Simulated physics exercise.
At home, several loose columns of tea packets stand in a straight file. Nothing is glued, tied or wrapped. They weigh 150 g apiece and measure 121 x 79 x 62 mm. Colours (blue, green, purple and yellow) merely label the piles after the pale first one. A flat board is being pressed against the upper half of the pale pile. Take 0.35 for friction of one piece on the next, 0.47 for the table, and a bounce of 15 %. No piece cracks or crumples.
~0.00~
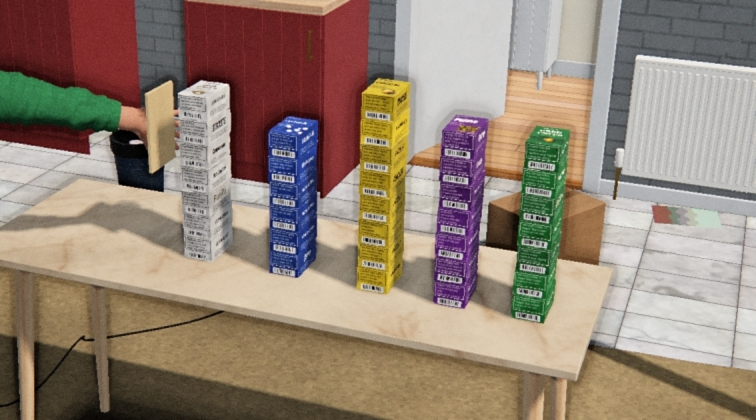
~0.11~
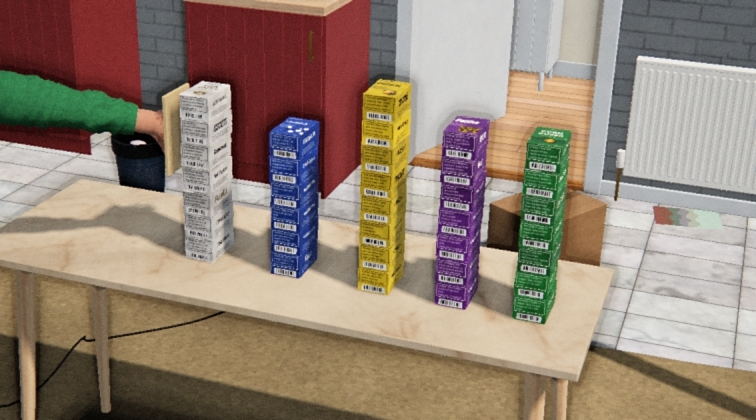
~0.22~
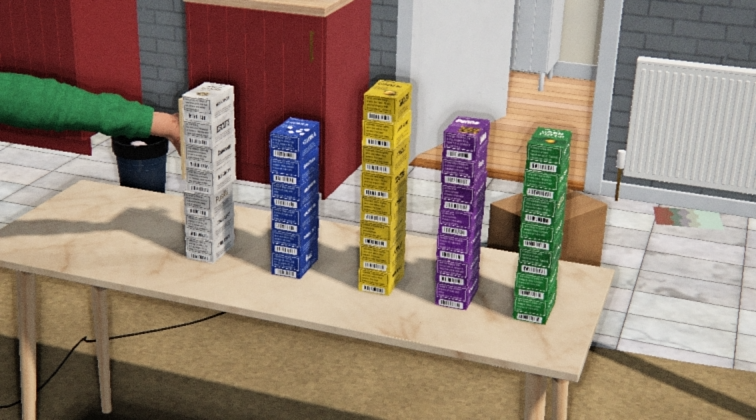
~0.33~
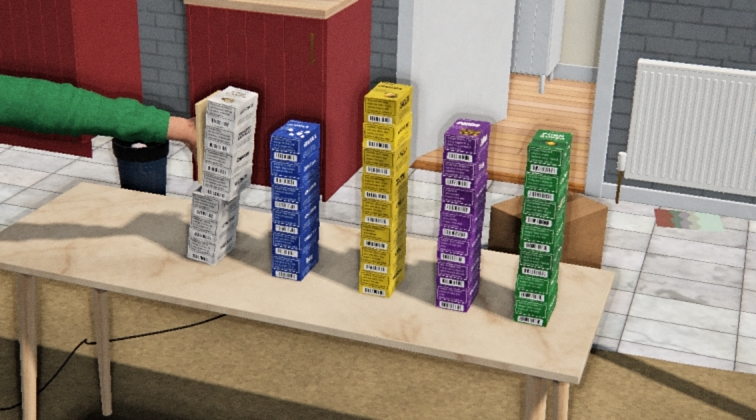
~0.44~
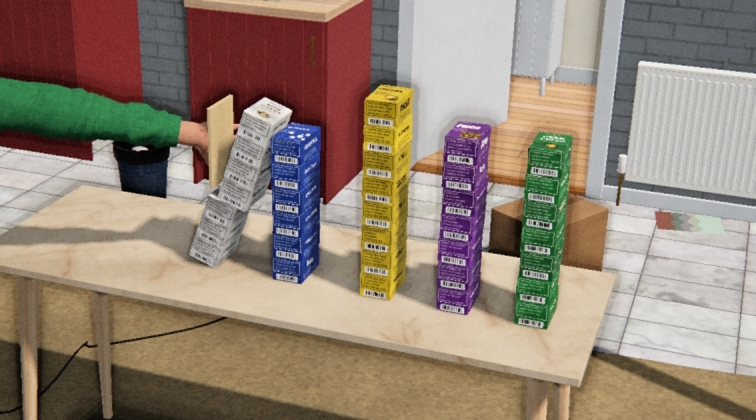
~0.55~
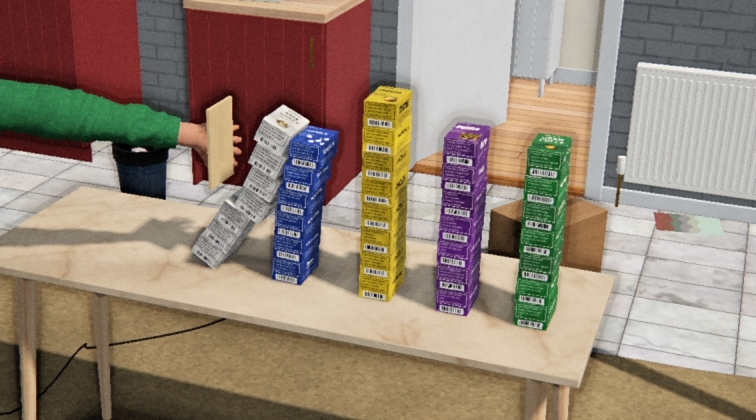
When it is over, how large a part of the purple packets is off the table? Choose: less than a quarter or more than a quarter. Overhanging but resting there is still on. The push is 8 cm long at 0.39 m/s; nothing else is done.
It comes to more than a quarter.
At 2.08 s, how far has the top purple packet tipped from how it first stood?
Some 130°.
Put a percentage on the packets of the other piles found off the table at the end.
About 45 per cent.
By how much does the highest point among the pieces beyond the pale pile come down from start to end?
Roughly 28 cm.
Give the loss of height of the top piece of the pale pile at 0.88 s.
About 14 cm.
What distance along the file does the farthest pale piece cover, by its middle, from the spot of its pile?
Some 40 cm.
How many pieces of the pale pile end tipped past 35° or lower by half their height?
7 of them.
After 0.88 s, 7 of the pale pile down; none of the 7 purple packets off the table (0 of 28 in all colours); top purple packet unmoved; top blue packet 10° from how it stood, 47 mm lower.
After 1.42 s, 7 of the pale pile down; none of the 7 purple packets off the table (0 of 28 in all colours); top purple packet 23° from how it stood, 41 mm lower; top yellow packet on its side.
After 2.08 s, 7 of the pale pile down; 4 of the 7 purple packets off the table (10 of 28 in all colours); top purple packet on its side; top green packet upside down.
In the end (2.7 s), 7 of the pale pile down; 4 of the 7 purple packets off the table (12 of 28 in all colours); top purple packet on its side; top green packet upside down. That is 57 per cent.
